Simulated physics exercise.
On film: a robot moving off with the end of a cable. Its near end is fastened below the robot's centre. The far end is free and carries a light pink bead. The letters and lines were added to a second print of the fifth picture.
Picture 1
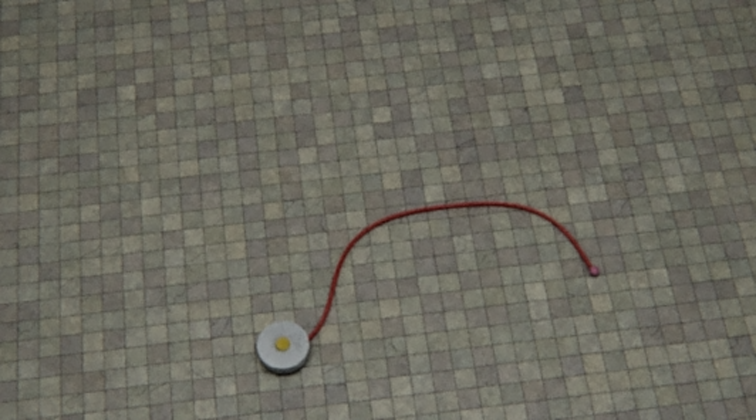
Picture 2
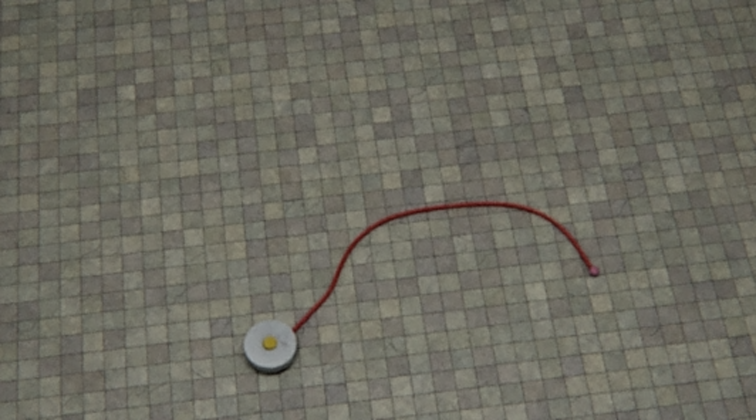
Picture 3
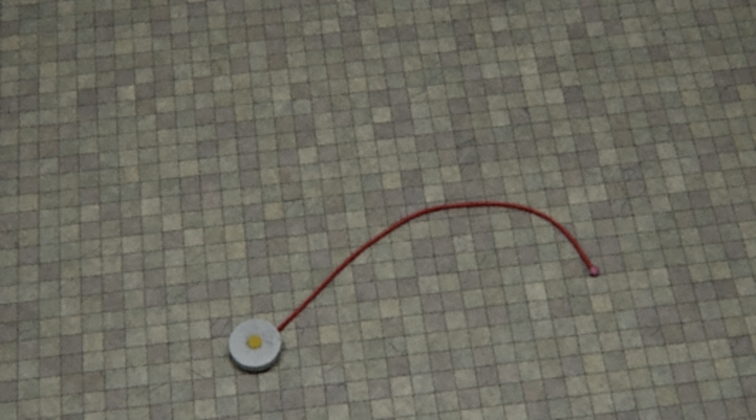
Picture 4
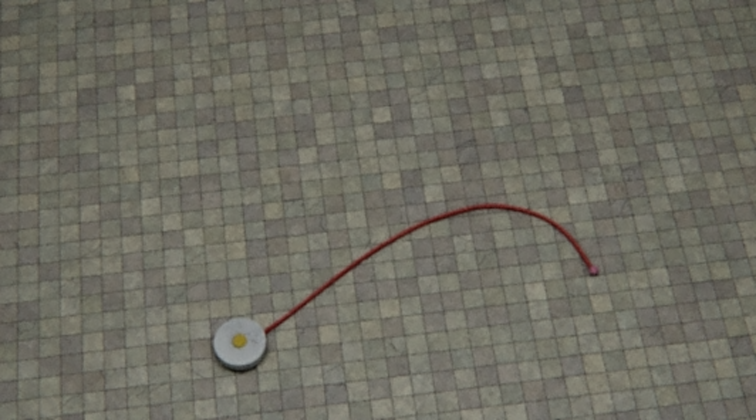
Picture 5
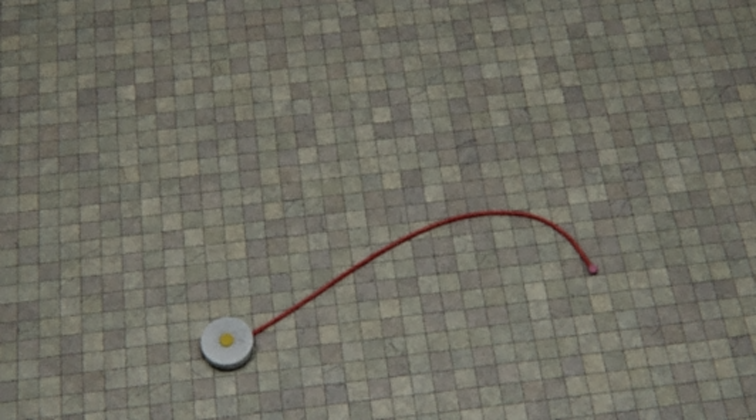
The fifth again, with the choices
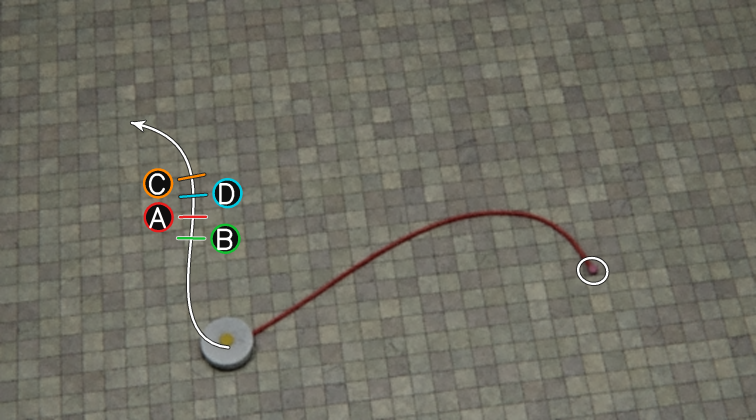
A round, pale grey robot with a yellow spot on top sits at the lower left of a floor of small grey-brown tiles, seen from above at an angle. A red cable arches from it toward the right, ending in a small pink bead. The robot slides slowly left, drawing the cable's near bends straighter while the beaded end stays put and the camera remains still.
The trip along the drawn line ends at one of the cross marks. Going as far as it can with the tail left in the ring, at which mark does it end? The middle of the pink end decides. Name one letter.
No farther than C.
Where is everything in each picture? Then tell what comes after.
The first picture shows robot (284, 348); free end (594, 271).
The second picture shows robot (271, 347); free end (594, 271).
The third picture shows robot (256, 346); free end (594, 271).
The fourth picture shows robot (241, 345); free end (594, 270).
The fifth picture shows robot (228, 344); free end (593, 269).
On the marked copy, A at (193, 217); B at (191, 238); C at (192, 177); D at (193, 196); the ring at (593, 271); the route from (229, 348) via (192, 224) to (132, 123).
Following C. Soon after the start, robot (188, 293), middle of the cable (400, 252), free end (590, 264).
Later, robot (191, 227), middle of the cable (399, 252), free end (590, 264).
In the end, robot (191, 173), middle of the cable (387, 242), free end (587, 261); the free end is still in its ring.
As for the rest, A is safe but short; B is safe but short; D is safe but short.
